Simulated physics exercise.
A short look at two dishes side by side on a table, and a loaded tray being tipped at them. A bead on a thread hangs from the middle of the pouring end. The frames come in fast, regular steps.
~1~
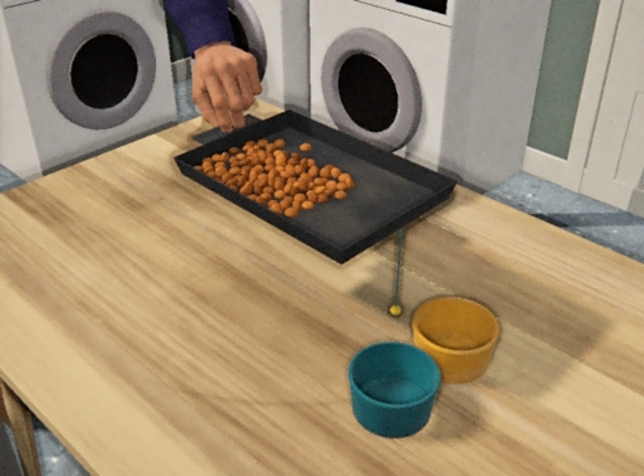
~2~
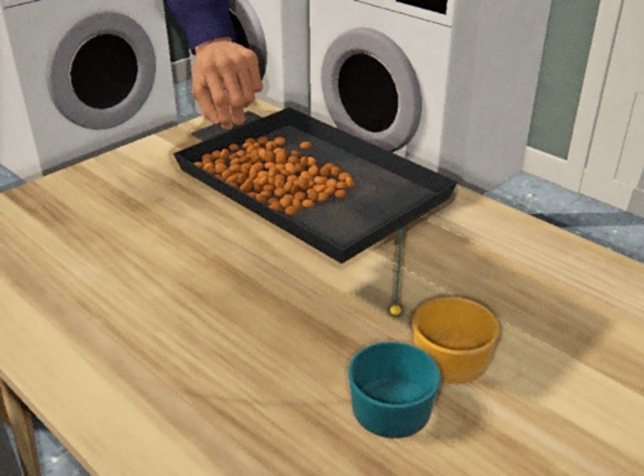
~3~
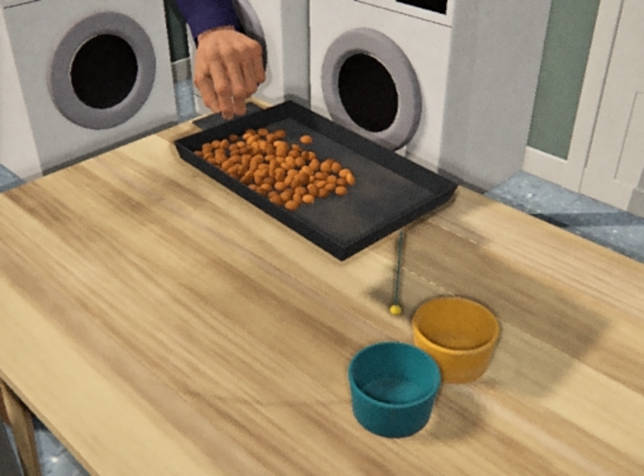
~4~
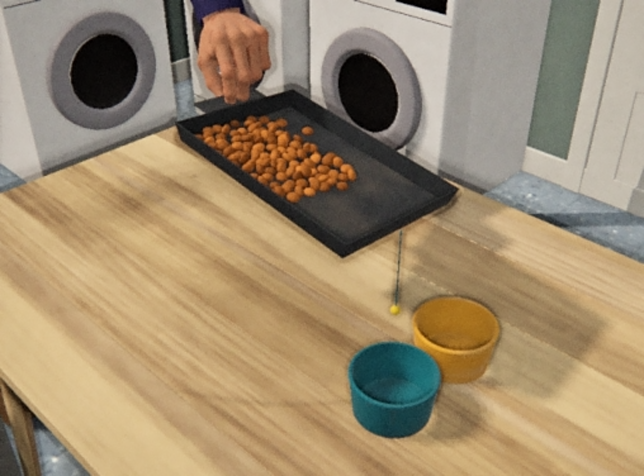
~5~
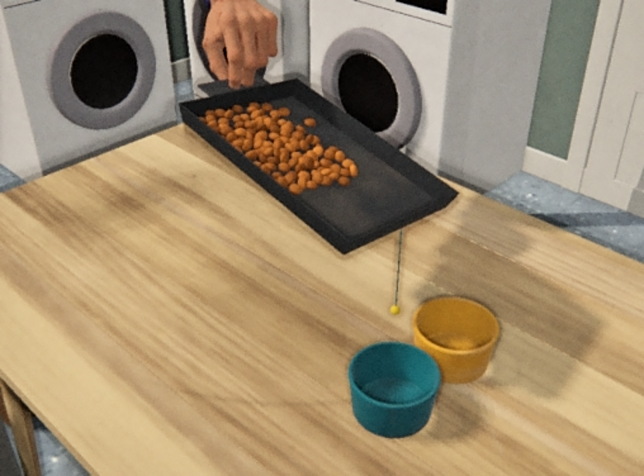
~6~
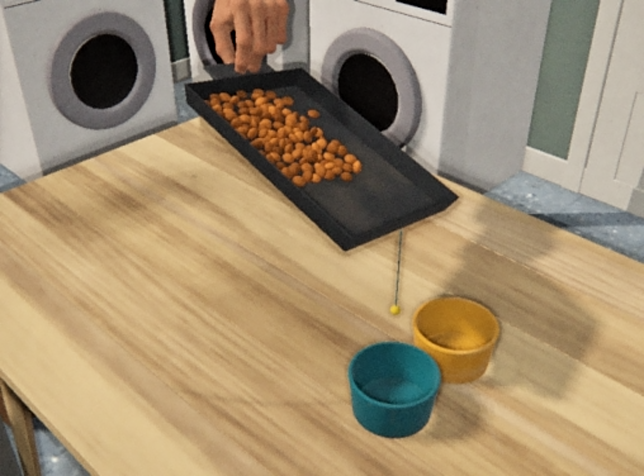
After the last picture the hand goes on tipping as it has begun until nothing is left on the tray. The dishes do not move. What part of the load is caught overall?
The two hold under half of the load.
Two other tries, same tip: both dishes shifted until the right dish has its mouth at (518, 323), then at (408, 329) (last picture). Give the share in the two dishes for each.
Near 10 % and 0 %.
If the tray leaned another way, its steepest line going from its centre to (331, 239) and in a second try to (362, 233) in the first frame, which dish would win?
At the first place the left one, at the second the left-hand dish.
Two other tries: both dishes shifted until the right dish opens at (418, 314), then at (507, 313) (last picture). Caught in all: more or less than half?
In turn: The smaller part; the smaller part.
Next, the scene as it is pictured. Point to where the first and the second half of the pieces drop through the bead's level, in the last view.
Early half (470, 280), late half (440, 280).
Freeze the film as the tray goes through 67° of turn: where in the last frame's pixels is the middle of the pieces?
Around (434, 206).
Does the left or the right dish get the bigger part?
That is the right-hand dish.
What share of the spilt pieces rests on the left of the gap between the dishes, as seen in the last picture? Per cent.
Roughly 20 in a hundred.
Soon after the last picture, tray tipped steeply; most on the tray; a stray few outside both; about a quarter in the air.
A little later, tray tipped past a quarter turn; a small part on the tray; about a quarter in the right dish; about half outside both; a small part in the air.
Later still, tray tipped past a quarter turn; about a third in the right dish; about two thirds outside both.
At rest, tray tipped past a quarter turn; none in the left dish; about a third in the right dish; about two thirds outside both.
